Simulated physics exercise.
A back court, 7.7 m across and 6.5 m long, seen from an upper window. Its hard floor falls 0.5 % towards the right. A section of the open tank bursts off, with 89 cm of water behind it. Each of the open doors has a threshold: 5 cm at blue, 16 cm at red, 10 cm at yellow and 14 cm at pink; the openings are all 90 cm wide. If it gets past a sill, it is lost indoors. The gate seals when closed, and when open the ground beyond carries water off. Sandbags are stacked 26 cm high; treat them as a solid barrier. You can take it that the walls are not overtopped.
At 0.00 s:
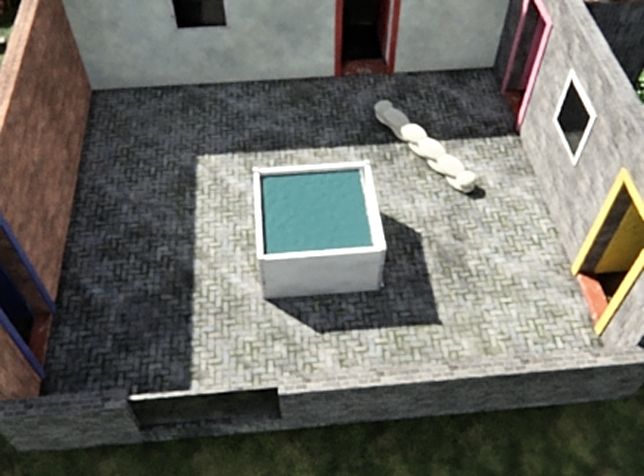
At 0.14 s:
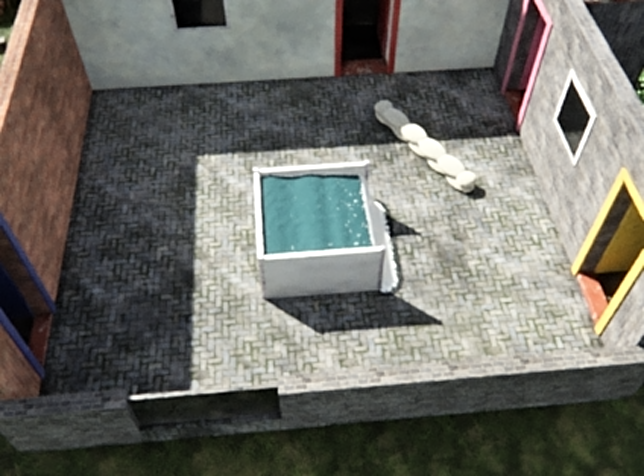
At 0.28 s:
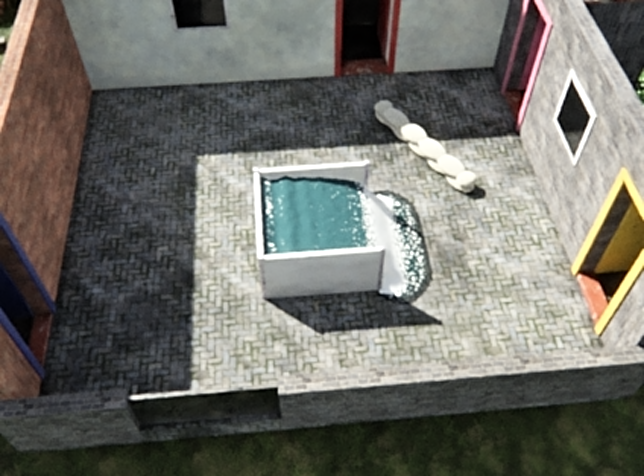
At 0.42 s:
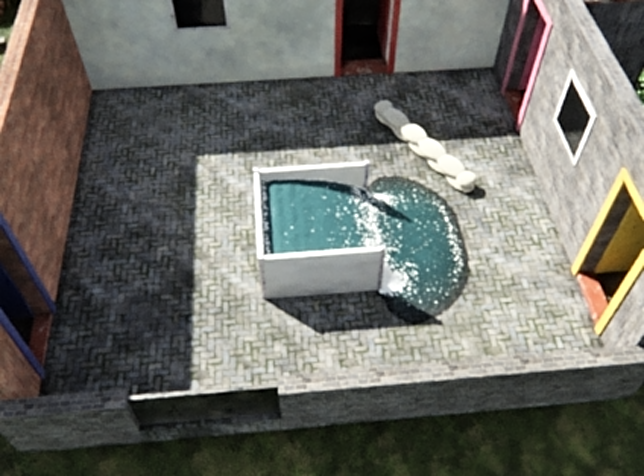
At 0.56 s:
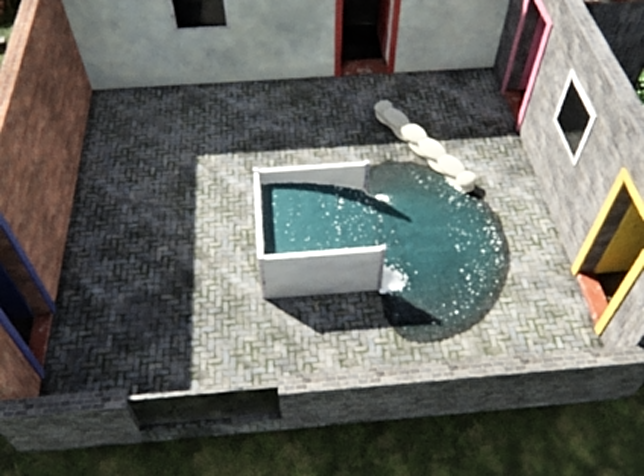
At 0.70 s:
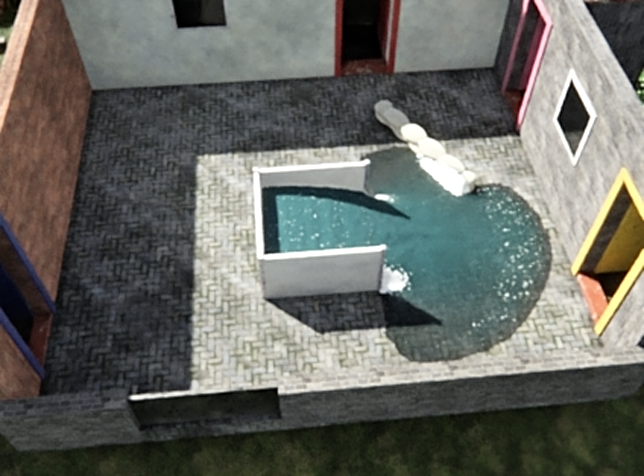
Water bursts from the right side of a white tank and spreads widely across the courtyard paving.
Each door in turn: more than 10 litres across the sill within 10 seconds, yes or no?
Answers: Blue door, yes; red door, no; yellow door, yes; pink door, no.
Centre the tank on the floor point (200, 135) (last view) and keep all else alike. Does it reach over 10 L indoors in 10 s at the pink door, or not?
Lab note: Pink door, limit broken.
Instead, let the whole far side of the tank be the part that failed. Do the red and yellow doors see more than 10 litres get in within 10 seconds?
Red: Beyond limit; yellow: Within limit.
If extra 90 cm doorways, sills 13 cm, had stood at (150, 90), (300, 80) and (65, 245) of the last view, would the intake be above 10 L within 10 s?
In that order: Short of it, short of it, short of it.
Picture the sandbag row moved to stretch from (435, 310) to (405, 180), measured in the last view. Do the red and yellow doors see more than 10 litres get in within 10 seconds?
Well, the red one ends up within bounds and the yellow one ends up more than allowed.
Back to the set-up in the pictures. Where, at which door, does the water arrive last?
Door: Blue.
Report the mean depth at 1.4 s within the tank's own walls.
Depth, averaged: Around 32 centimetres.
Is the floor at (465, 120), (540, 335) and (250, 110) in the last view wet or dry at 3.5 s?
Respectively: Got hit, got hit, got hit.
After 1.4 s water covers 25 % of the floor and is deepest (47 cm) near (546, 210); blue door not reached, red door not reached, yellow door 27 cm at the sill, 30 L in, pink door not reached.
After 2.2 s water covers 35 % of the floor and is deepest (43 cm) near (609, 372); blue door not reached, red door not reached, yellow door 26 cm at the sill, 110 L in, pink door 6 cm at the sill, 0 L in.
After 3.5 s water covers 50 % of the floor and is deepest (24 cm) near (596, 374); blue door not reached, red door 7 cm at the sill, 0 L in, yellow door 20 cm at the sill, 184 L in, pink door 5 cm at the sill, 0 L in.
After 6.0 s water covers 75 % of the floor and is deepest (12 cm) near (483, 101); blue door not reached, red door 6 cm at the sill, 0 L in, yellow door 9 cm at the sill, 214 L in, pink door 7 cm at the sill, 0 L in.
After 10.0 s water covers 95 % of the floor and is deepest (8 cm) near (66, 244); blue door 6 cm at the sill, 32 L in, red door 5 cm at the sill, 0 L in, yellow door 5 cm at the sill, 215 L in, pink door 7 cm at the sill, 0 L in.
